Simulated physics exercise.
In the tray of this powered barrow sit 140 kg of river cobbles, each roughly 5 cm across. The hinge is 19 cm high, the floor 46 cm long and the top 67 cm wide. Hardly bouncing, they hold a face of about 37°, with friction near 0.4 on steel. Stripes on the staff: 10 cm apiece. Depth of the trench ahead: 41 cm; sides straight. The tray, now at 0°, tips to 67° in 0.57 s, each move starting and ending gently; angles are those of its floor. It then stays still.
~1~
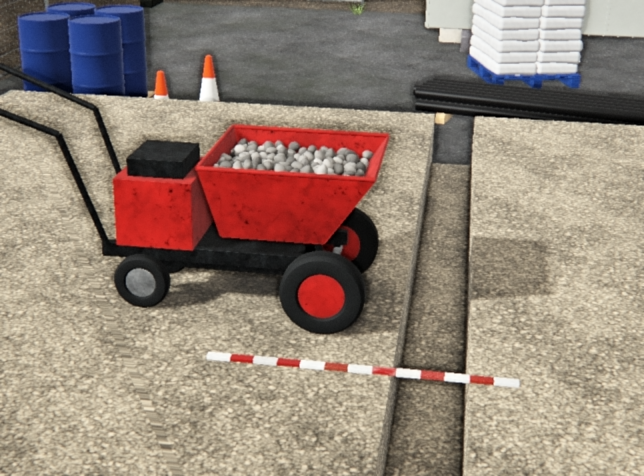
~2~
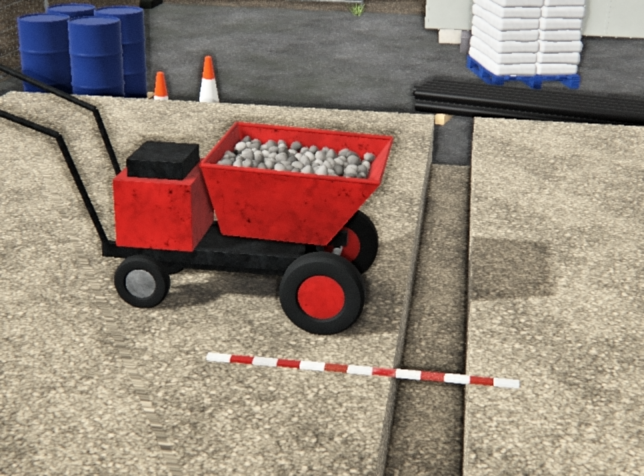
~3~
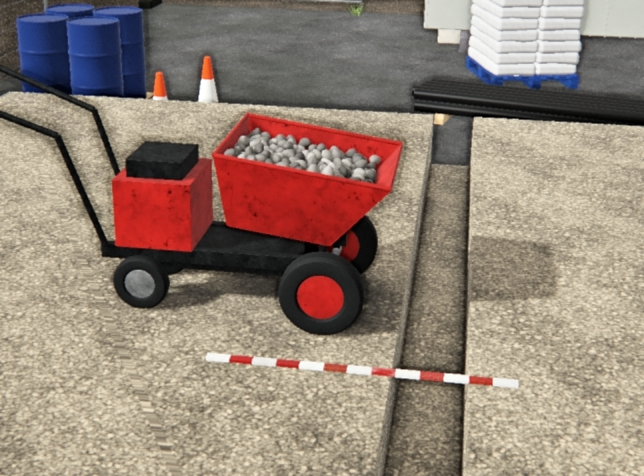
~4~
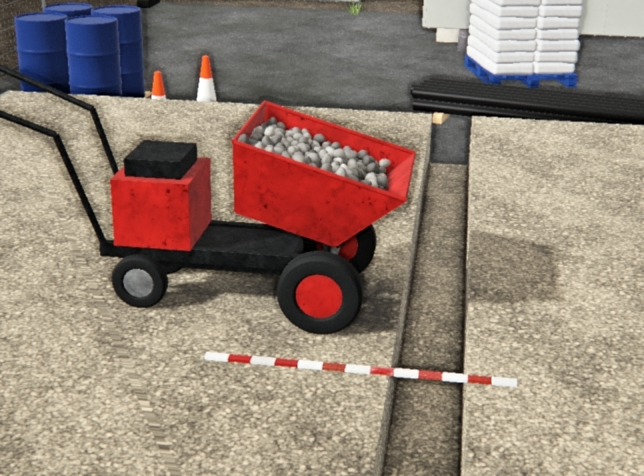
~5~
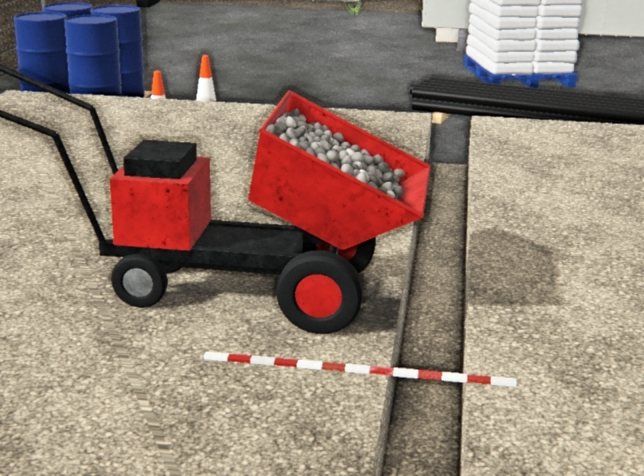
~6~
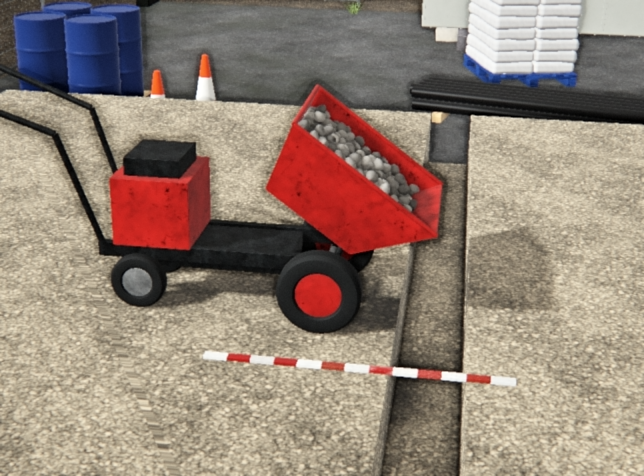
A red powered barrow stood still beside a narrow trench while its tray, full of grey stones, tilted up at the back and leaned steeply to the right, the stones staying inside.
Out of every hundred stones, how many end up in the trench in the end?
Around 26 in every hundred.
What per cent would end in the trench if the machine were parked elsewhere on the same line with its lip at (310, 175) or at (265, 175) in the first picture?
It'd be around 70 per cent and after that around 60 per cent.
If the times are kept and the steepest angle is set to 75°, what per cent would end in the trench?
Roughly 25% would end there.
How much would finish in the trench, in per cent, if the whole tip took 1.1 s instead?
Then roughly 35 percent.
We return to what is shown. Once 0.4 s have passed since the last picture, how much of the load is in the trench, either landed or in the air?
About 0 per cent by then.
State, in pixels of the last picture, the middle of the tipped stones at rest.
Roughly (513, 313), I'd say.
Then, 0.1 s after the last picture the floor is at 57°, 100 % in the tray; the foremost stones are at (439, 240).
Then, 0.4 s after the last picture the floor is at 67°, 80 % in the tray, 1 % in the trench, 19 % past the trench; the foremost stones are at (529, 305).
Then, 0.7 s after the last picture the floor is at 67°, 36 % in the tray, 2 % in the trench, 63 % past the trench; the foremost stones are past the picture's edge.
Then, 2.7 s after the last picture the floor is at 67°, 7 % in the tray, 26 % in the trench, 67 % past the trench; the foremost stones are past the picture's edge.
